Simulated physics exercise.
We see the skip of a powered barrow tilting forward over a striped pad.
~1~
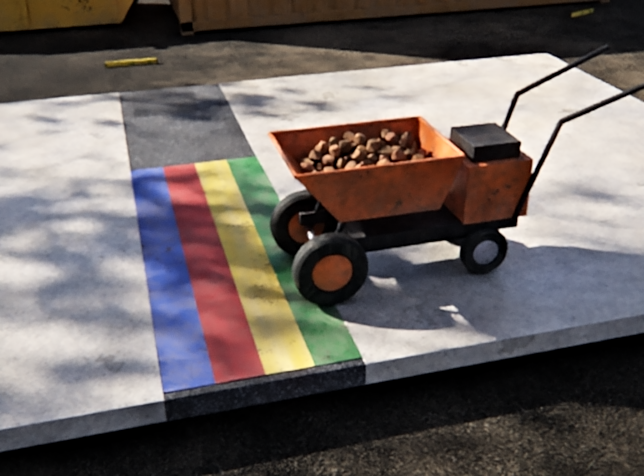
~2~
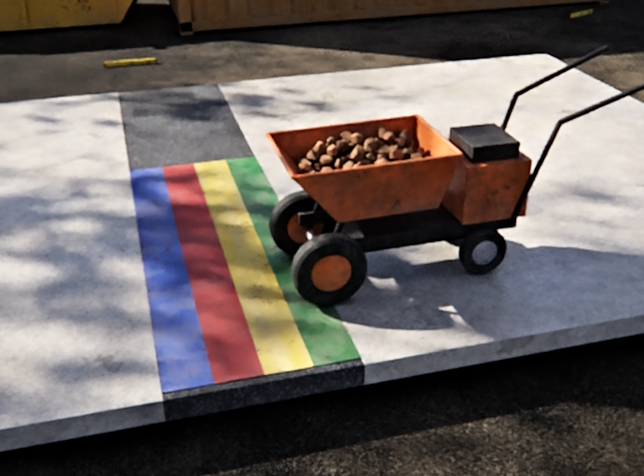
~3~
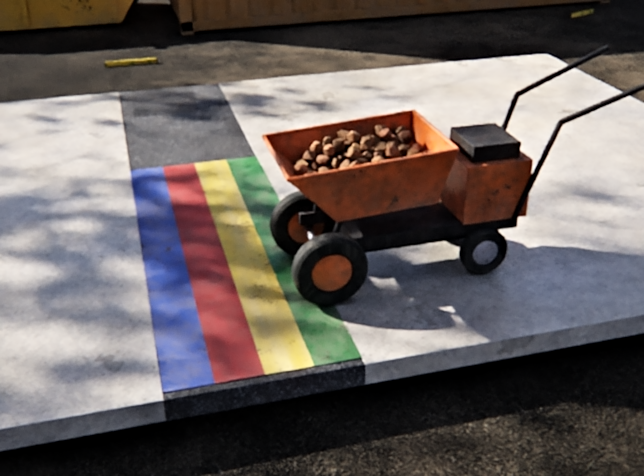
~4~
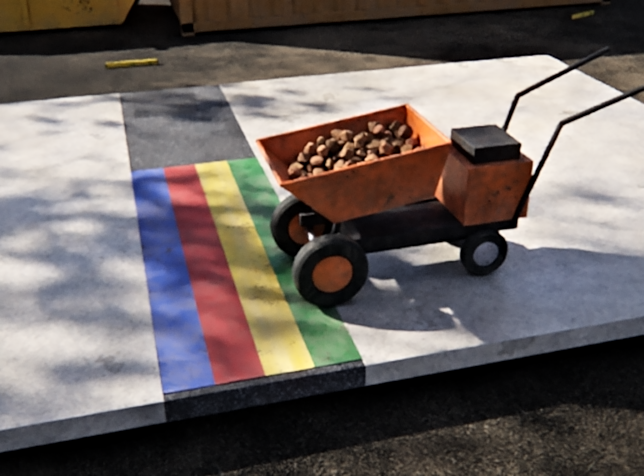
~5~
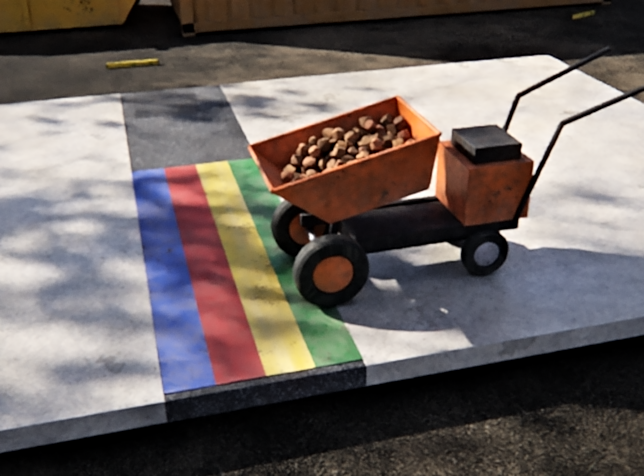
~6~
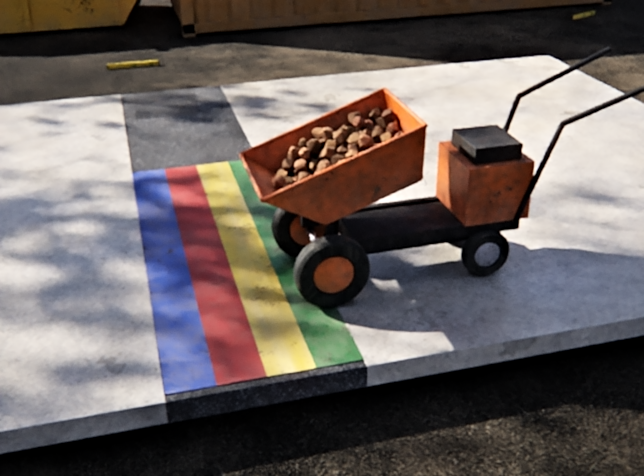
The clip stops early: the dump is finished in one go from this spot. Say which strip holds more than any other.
The heap favours the blue strip.
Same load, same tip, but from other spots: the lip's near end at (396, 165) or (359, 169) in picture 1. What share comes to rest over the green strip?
Near 20 % and 0 %.
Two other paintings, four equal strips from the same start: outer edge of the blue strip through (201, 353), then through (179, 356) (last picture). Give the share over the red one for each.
Roughly 0 per cent, and 10 per cent.
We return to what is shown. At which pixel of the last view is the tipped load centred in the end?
Close to (170, 296).
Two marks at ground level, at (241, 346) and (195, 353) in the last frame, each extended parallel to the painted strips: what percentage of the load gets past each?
First some 80, then 50 per cent.
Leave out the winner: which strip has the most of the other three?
Second comes that red strip.
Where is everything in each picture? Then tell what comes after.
In the first frame, lip of the skip (296, 177), level; top of the load (377, 157), clay clods; green strip (322, 326); yellow strip (277, 334); red strip (230, 342); blue strip (182, 350).
In the second frame, lip of the skip (294, 178), level; top of the load (375, 156).
In the third frame, lip of the skip (289, 180), tipped barely; top of the load (372, 154).
In the fourth frame, lip of the skip (282, 186), tipped a little; top of the load (366, 152).
In the fifth frame, lip of the skip (273, 192), tipped a little; top of the load (378, 140).
In the sixth frame, lip of the skip (263, 200), tipped clearly; top of the load (381, 136); green strip (323, 328); yellow strip (278, 336); red strip (231, 344); blue strip (184, 351).
Just after the last frame, skip tipped steeply; every one in the skip.
A moment on, skip tipped right over; the larger part in the skip; just a few over the red strip; about a tenth over the blue strip; just a few falling.
Further on, skip tipped right over; roughly a quarter in the skip; about a tenth over the red strip; roughly a third over the blue strip; roughly a quarter off the paint.
When it is over, skip tipped right over; roughly a quarter in the skip; not one over the green strip; not one over the yellow strip; roughly a quarter over the red strip; roughly a third over the blue strip; roughly a quarter off the paint.
